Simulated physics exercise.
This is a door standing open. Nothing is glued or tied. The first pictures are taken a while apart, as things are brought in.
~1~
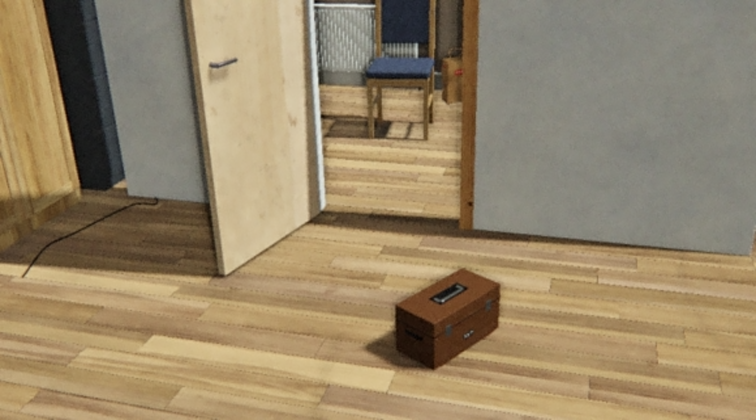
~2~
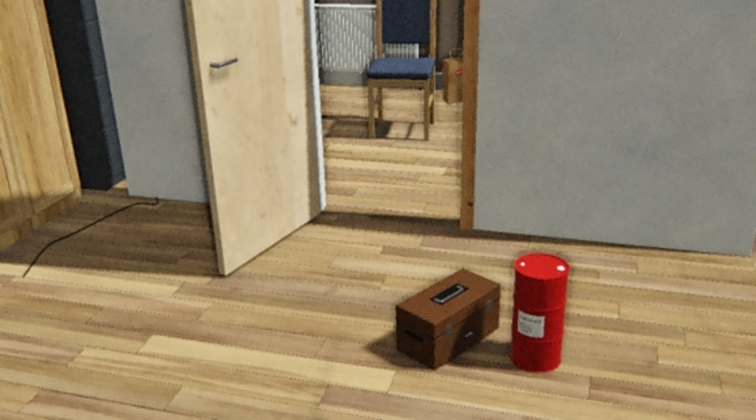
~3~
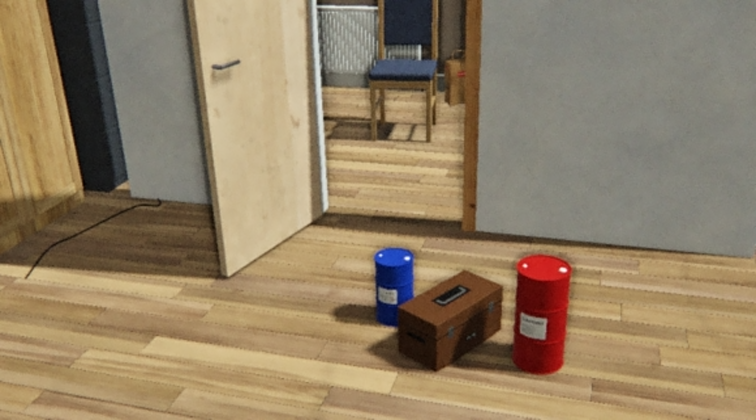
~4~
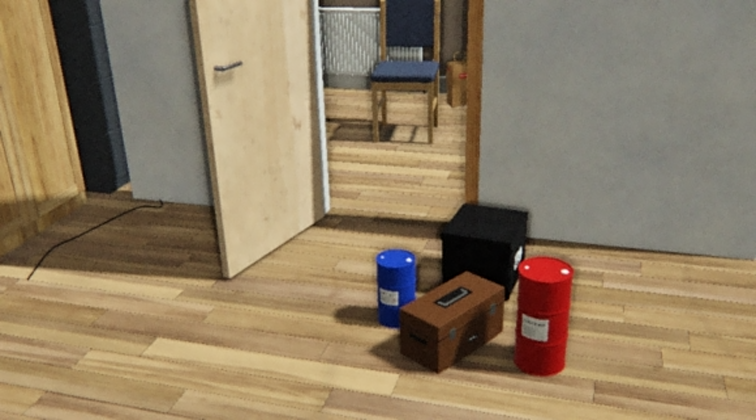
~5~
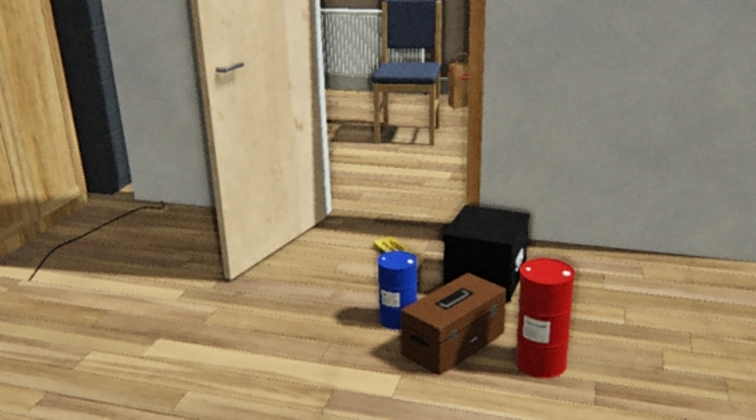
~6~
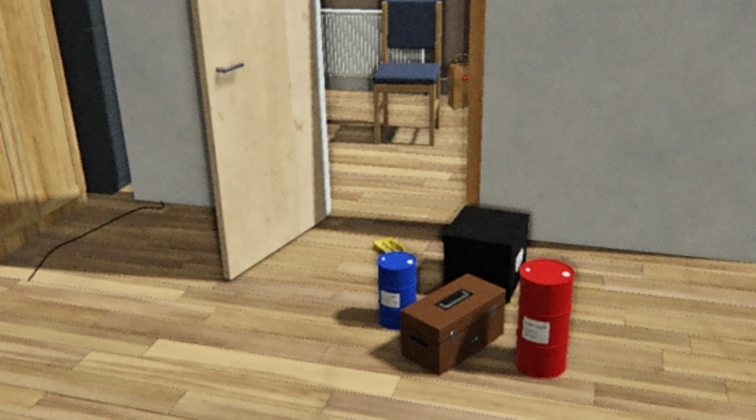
In this clip, a door stands wide open and still behind a brown toolbox on a wooden floor, as a red canister, a blue canister, a black tote and a small yellow packet appear around it in turn.
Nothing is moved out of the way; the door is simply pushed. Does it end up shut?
In the end the door shuts.
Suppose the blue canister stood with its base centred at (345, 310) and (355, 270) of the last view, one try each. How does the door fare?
First try: It reaches the frame; second try: It is blocked.
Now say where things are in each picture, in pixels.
In the first frame, door wide open and still.
In the second frame, door wide open and still.
In the third frame, door wide open and still; red canister (541, 315); brown toolbox (451, 319).
In the fourth frame, door wide open and still; blue canister (396, 289); black tote (485, 252).
In the fifth frame, door wide open and still; red canister (544, 318); brown toolbox (454, 322).
In the sixth frame, door wide open and still; yellow packet (392, 250); blue canister (397, 291).
Then, 1.30 s later than the last frame, door at 42°.
Then, 1.70 s later than the last frame, door at 15°; yellow packet moved about its own width near (421, 234).
When it is over, door at 0°; moved from the start, yellow packet; the other 4 as before. End places, in pixels of the last picture, yellow packet near (434, 217).
